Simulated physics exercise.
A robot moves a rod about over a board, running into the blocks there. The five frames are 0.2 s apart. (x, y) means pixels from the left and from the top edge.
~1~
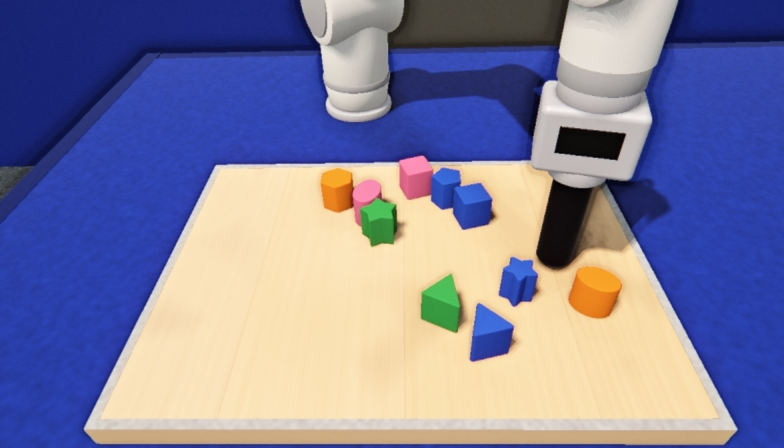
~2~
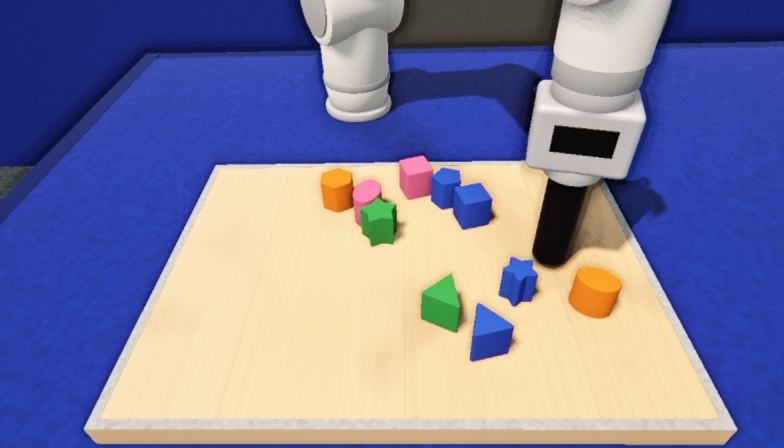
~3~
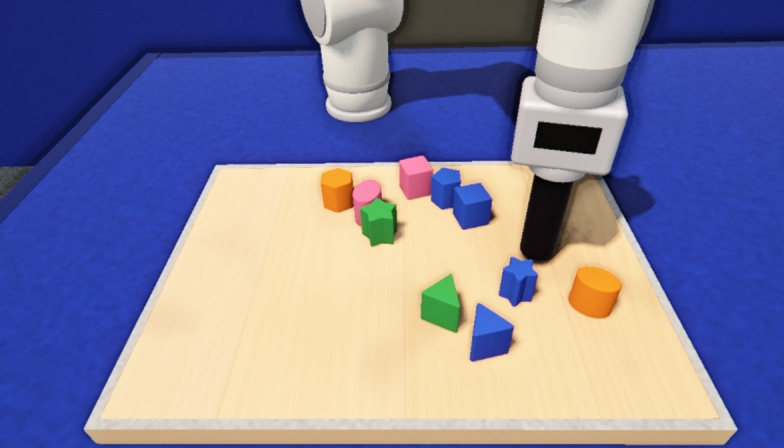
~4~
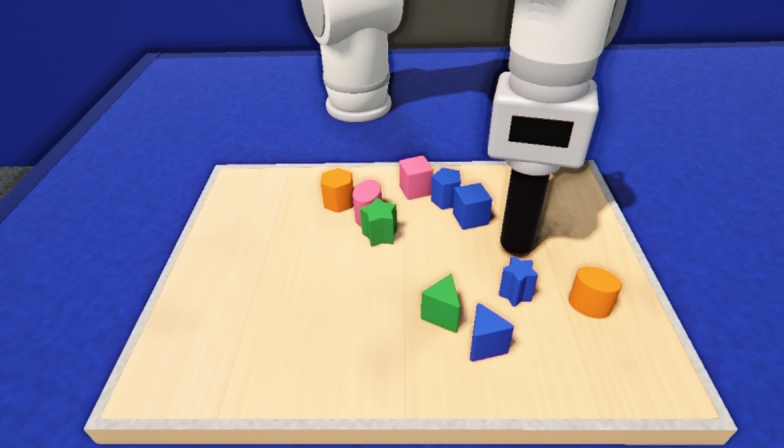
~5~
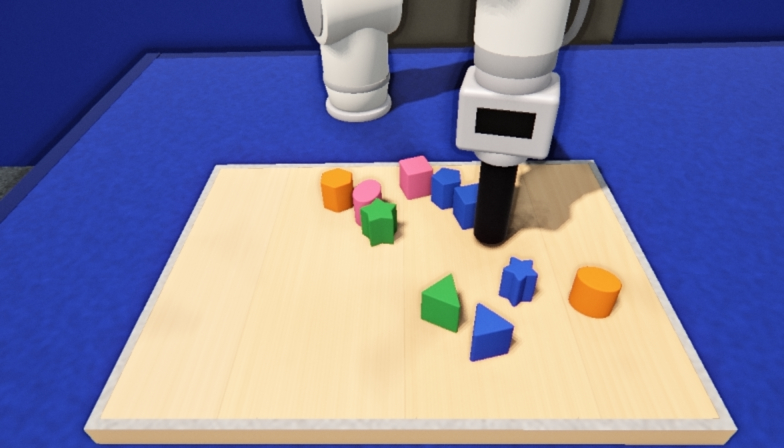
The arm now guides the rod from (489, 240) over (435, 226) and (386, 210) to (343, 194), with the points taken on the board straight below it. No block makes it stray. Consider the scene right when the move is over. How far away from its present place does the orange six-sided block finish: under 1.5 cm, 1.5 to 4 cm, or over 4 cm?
It's set to move 1.5-4 cm.
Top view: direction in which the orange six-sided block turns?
Looking down, my answer is that the orange six-sided block rotates clockwise.
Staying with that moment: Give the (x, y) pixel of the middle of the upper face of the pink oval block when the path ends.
The spot you're after is about (342, 191) in the image.
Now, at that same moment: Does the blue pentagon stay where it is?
It seems not.
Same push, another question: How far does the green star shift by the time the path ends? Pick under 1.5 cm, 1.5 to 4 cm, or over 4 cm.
It shifts under 1.5 cm.
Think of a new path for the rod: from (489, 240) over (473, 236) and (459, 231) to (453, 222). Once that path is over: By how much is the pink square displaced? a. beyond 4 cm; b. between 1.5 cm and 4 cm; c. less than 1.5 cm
I choose c.
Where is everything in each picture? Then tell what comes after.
The first picture shows rod's lower end (554, 255); orange six-sided block (336, 177); pink oval block (367, 189); green star (379, 209); blue pentagon (448, 175); blue square (473, 192).
The second picture shows rod (549, 253); blocks still.
The third picture shows rod (537, 249); blocks still.
The fourth picture shows rod (517, 243); blocks still.
The fifth picture shows rod (490, 233); orange six-sided block (336, 177); pink oval block (367, 189); green star (379, 209); blue pentagon (448, 175); blue square (473, 192).
What follows on the original path. One third of the way, rod (435, 219); blue pentagon (446, 170), turned 20° anticlockwise; blue square (467, 186), turned 35° clockwise.
Two thirds of the way, rod (385, 204); orange six-sided block (332, 176); pink oval block (356, 189), turned 20° anticlockwise; blue pentagon (446, 170), turned 20° anticlockwise; blue square (467, 186), turned 35° clockwise.
At the end, rod (342, 188); orange six-sided block (310, 176), turned 30° clockwise; pink oval block (342, 191), turned 50° anticlockwise; green star still; blue pentagon (446, 170), turned 20° anticlockwise; blue square (467, 186), turned 35° clockwise.
